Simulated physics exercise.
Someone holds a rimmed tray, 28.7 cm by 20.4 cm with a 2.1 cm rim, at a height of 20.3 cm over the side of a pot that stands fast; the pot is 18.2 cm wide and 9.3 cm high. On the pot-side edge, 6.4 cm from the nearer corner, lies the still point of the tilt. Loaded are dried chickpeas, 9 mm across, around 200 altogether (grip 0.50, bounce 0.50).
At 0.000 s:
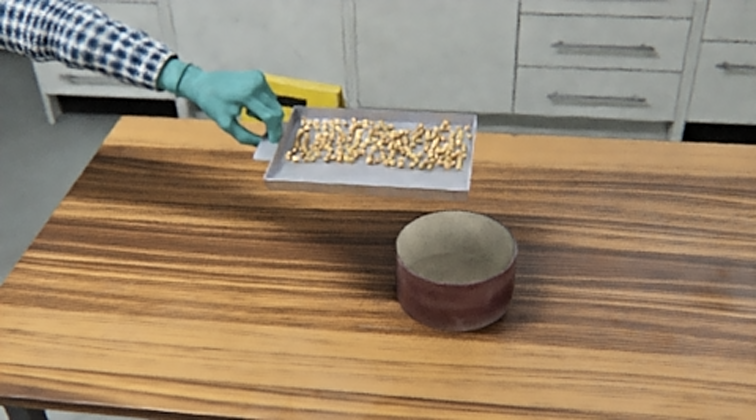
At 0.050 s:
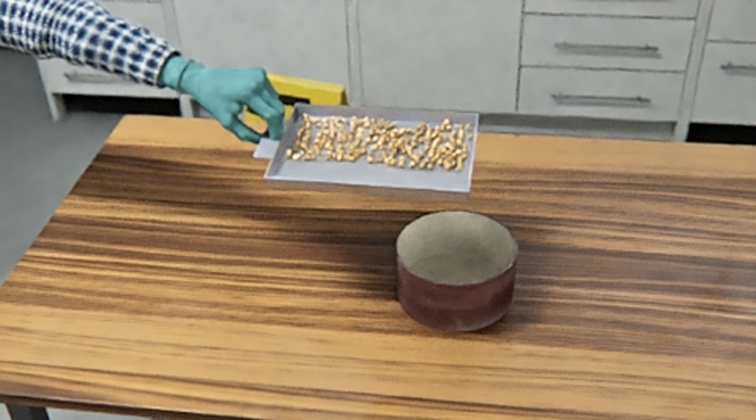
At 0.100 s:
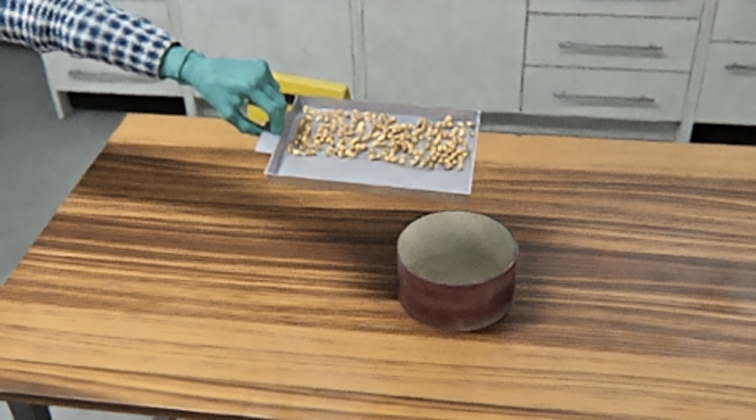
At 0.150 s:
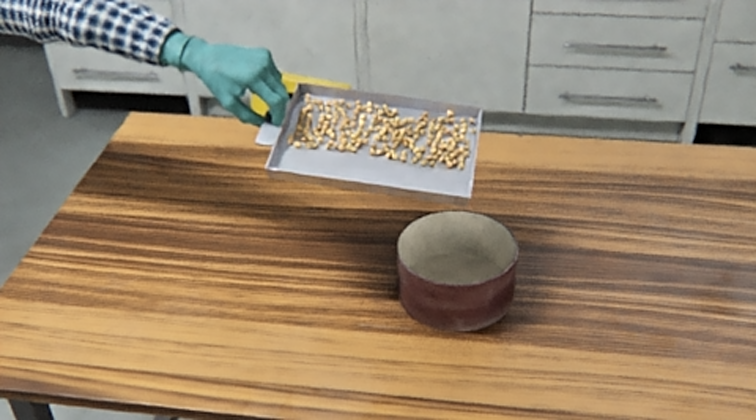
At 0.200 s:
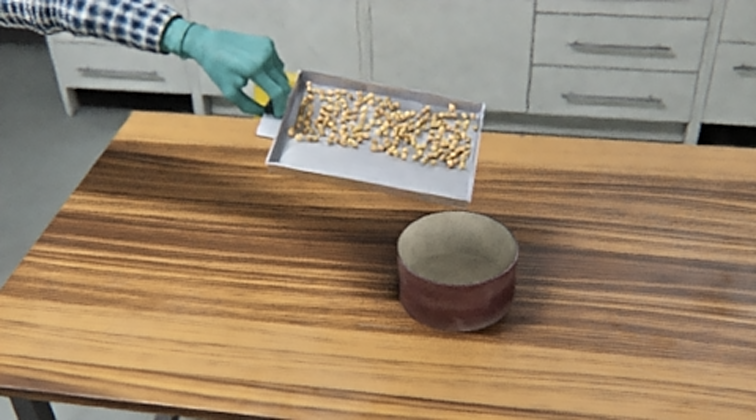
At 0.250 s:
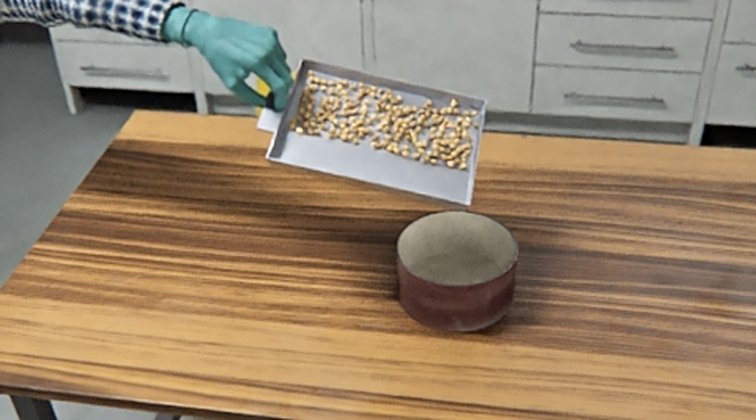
On a striped wooden table in front of pale drawers, a dark reddish pot stands still while a teal-gloved hand holds a grey tray of dried chickpeas level above it. The hand then lifts the tray's left side, tilting it steadily down toward the right, while the chickpeas stay spread across it.
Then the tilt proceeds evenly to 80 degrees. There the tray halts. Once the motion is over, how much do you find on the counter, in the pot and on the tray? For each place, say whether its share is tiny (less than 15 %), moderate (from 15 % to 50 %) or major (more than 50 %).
Counter: That should get only a little, pot: That should get a moderate amount, tray: That should get more than half.
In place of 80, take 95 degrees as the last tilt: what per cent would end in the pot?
In that case some 95 per cent.
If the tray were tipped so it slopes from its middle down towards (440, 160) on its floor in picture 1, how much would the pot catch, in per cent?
Near 5 percent, give or take.
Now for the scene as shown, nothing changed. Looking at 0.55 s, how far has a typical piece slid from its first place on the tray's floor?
It has moved some 9 cm from its start.
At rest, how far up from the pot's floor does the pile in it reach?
2.0 cm.
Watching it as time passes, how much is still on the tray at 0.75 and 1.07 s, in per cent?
About 90, 65.
After 0.55 s, tilt 49 degrees; the tray holds 100 %, the pot 0 %.
After 0.75 s, tilt 69 degrees; the tray holds 90 %, the pot 0 %.
Then, at 1.07 s, tilt 80 degrees; the tray holds 65 %, the pot 30 %.
By 2.3 s all is still; counter 5 %, pot 40 %, tray 60 %.
